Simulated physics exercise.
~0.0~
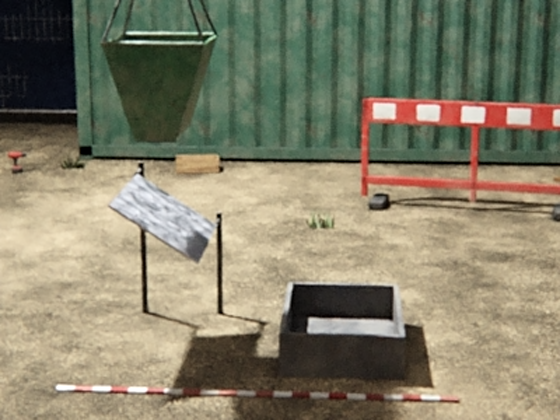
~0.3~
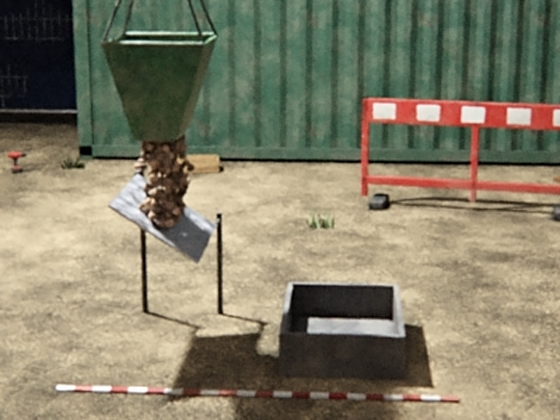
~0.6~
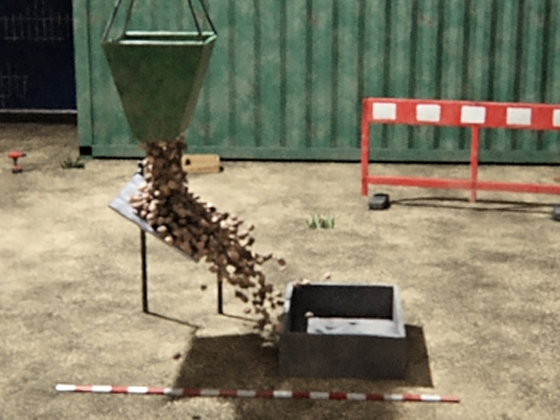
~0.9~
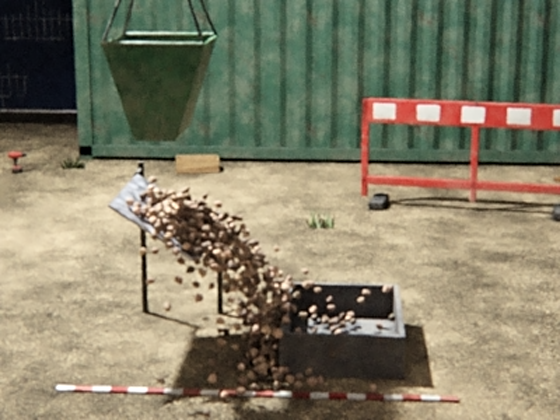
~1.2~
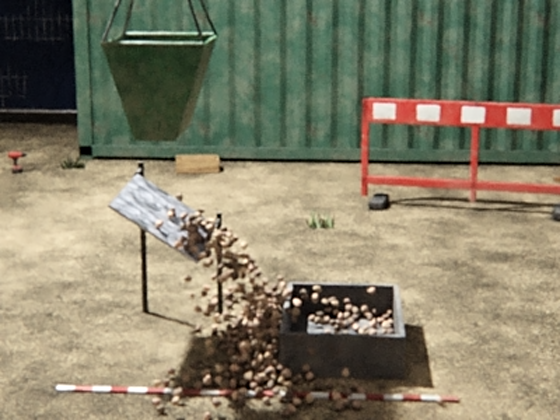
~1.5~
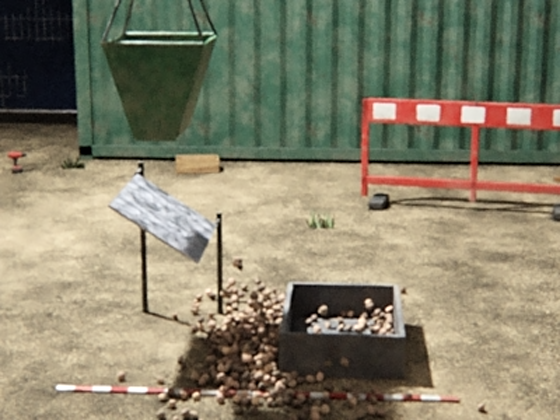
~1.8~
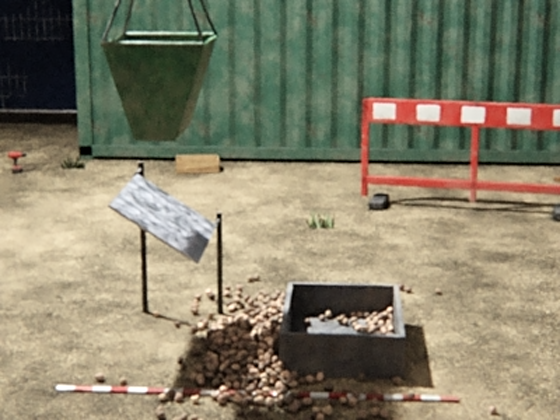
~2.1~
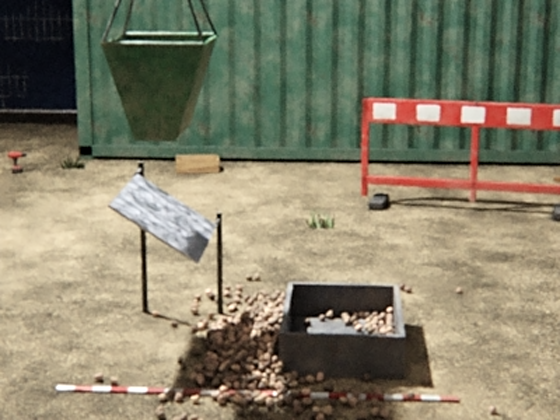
Brown stones pouring from a green hopper onto a sloping steel plate, most piling up left of a grey bin, some inside.
